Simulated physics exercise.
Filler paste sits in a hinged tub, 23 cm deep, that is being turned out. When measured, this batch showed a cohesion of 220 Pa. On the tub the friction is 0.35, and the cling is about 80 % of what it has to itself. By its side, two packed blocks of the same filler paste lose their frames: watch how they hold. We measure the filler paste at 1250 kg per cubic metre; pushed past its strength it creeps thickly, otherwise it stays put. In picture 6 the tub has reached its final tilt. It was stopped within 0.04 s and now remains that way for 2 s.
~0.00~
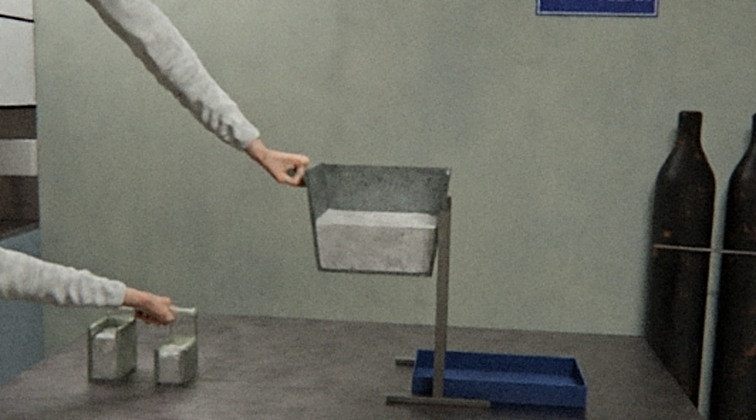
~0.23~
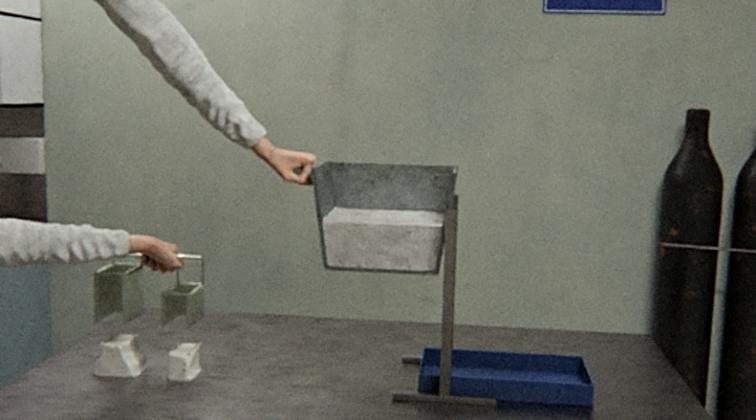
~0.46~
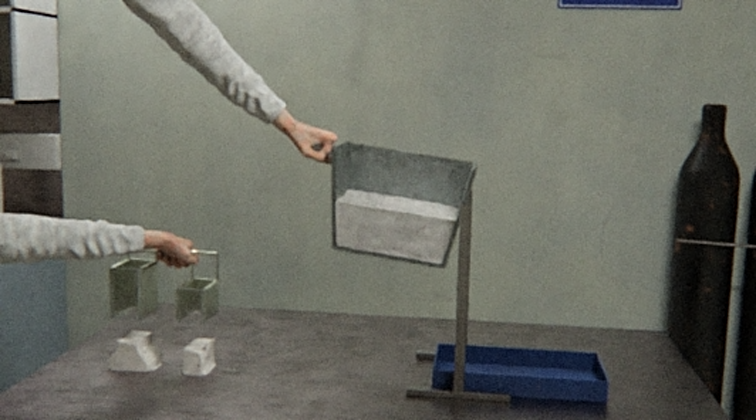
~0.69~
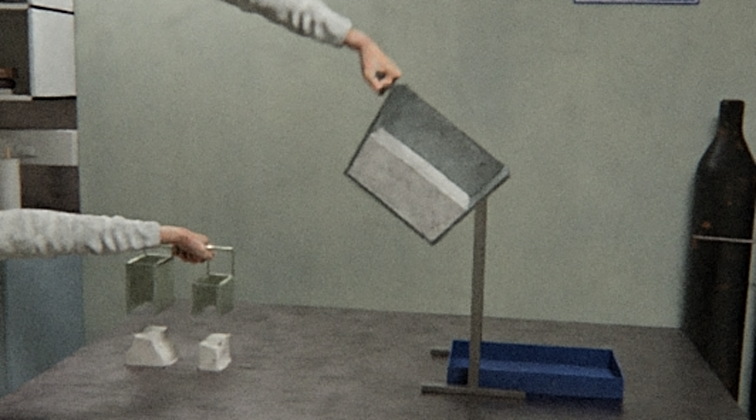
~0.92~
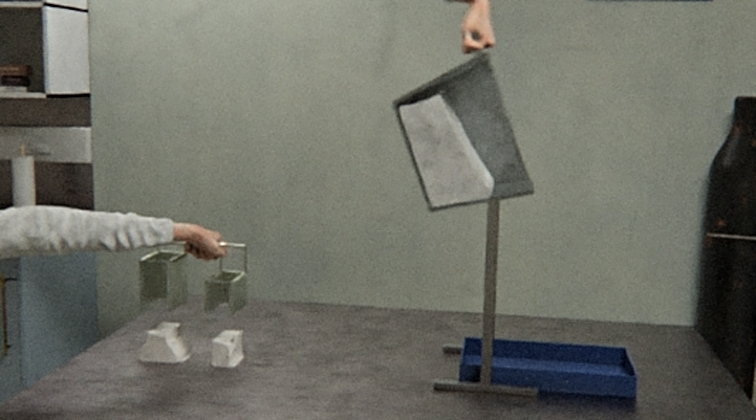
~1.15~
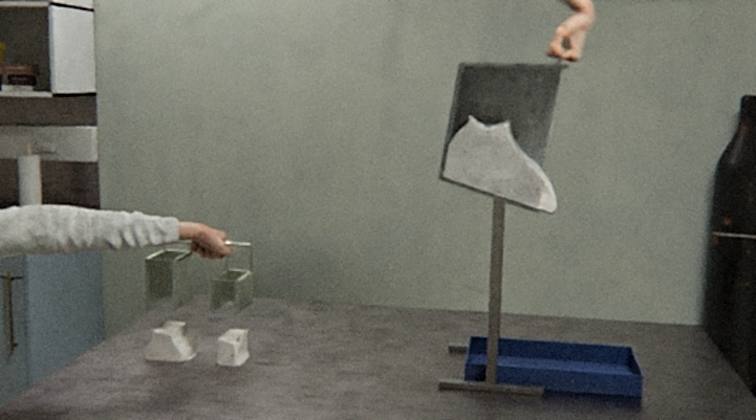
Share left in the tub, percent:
0 %.
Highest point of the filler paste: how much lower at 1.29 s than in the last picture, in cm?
Roughly 8 cm.
After 1.29 s, the tub is at 99 degrees and holds 59 %.
After 1.46 s, the tub is at 99 degrees and holds 32 %.
After 1.63 s, the tub is at 99 degrees and holds 22 %.
After 1.80 s, the tub is at 99 degrees and holds 16 %.
After 3.15 s, at the end, the tub is at 99 degrees and holds 0 %.
